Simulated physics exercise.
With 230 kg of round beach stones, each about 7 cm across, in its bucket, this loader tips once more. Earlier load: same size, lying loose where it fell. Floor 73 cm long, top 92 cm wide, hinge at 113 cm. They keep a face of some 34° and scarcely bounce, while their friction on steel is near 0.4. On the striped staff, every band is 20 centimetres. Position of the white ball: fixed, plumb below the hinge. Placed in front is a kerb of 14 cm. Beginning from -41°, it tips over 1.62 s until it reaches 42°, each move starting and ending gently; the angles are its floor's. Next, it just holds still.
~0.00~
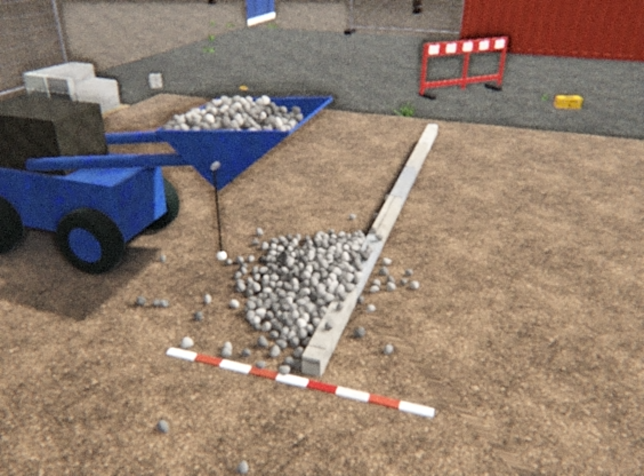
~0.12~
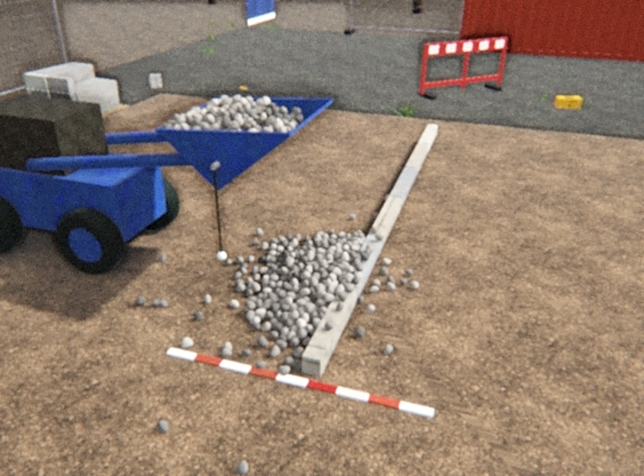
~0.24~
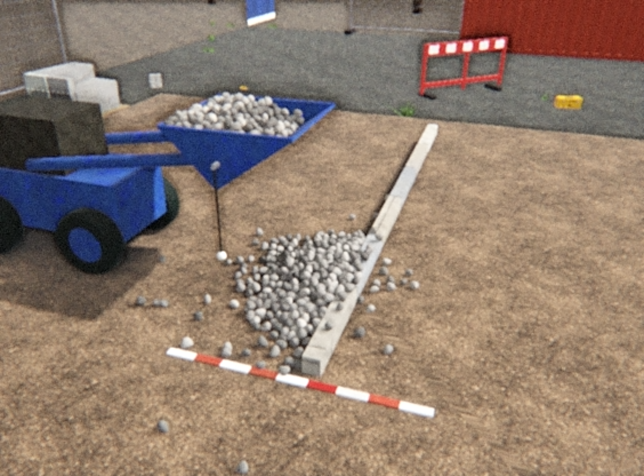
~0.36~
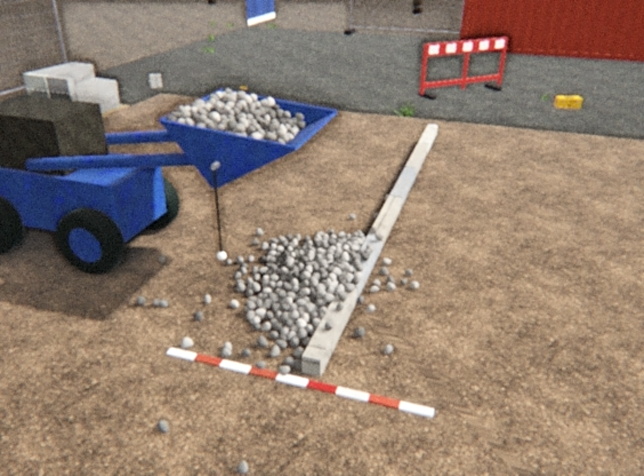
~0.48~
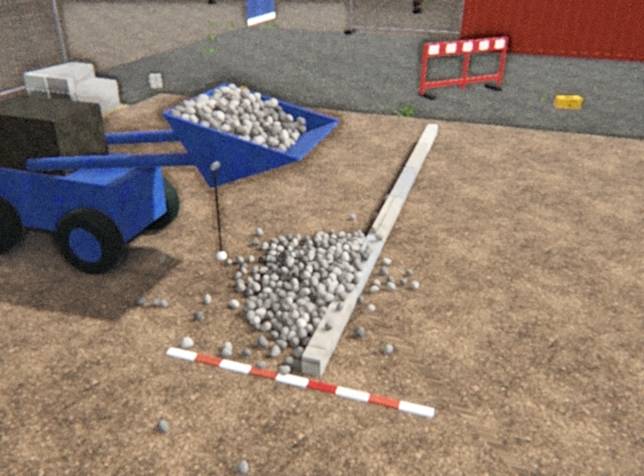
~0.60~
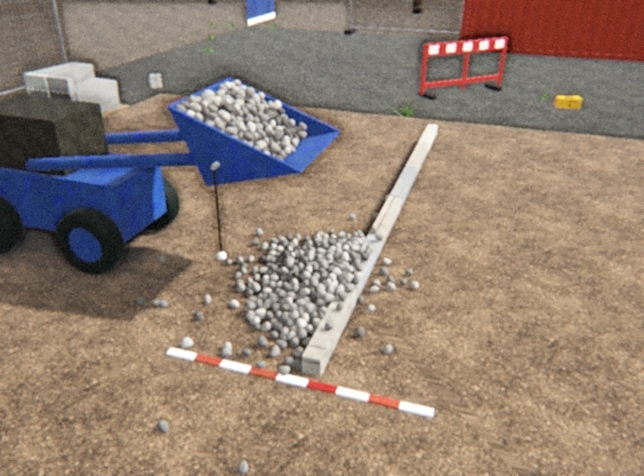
A blue loader stands at the left of a brown dirt yard seen from slightly above, its raised bucket full of pale round stones, with grey walls, a red panel and a red-and-white barrier behind. A loose heap of grey stones lies against a long pale kerb, near a striped staff and a hanging white ball. The bucket slowly tilts, its front edge dropping and its back rising, while the stones shift slightly inside and the view stays still.
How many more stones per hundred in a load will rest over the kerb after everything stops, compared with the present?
I would say 38 per hundred.
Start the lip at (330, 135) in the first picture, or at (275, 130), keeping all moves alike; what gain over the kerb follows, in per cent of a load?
Near 90 in a hundred first, near 20 in a hundred second.
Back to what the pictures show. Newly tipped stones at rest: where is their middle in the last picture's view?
I'd say close to (338, 273).
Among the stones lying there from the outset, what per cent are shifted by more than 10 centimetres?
Near 15 per cent, I reckon.
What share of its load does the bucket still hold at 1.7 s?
About 15 percent.
After 1.2 s the floor is at 29°; in per cent of one load, 95 in the bucket, 103 on this side of the kerb, 2 over the kerb; the foremost stones are at (392, 298).
After 1.7 s the floor is at 42°; in per cent of one load, 16 in the bucket, 172 on this side of the kerb, 12 over the kerb; the foremost stones are at (406, 293).
After 2.1 s the floor is at 42°; in per cent of one load, 0 in the bucket, 170 on this side of the kerb, 30 over the kerb; the foremost stones are at (451, 313).
After 4.5 s the floor is at 42°; in per cent of one load, 0 in the bucket, 161 on this side of the kerb, 40 over the kerb; the foremost stones are at (494, 317). Net gain over the kerb, 38.
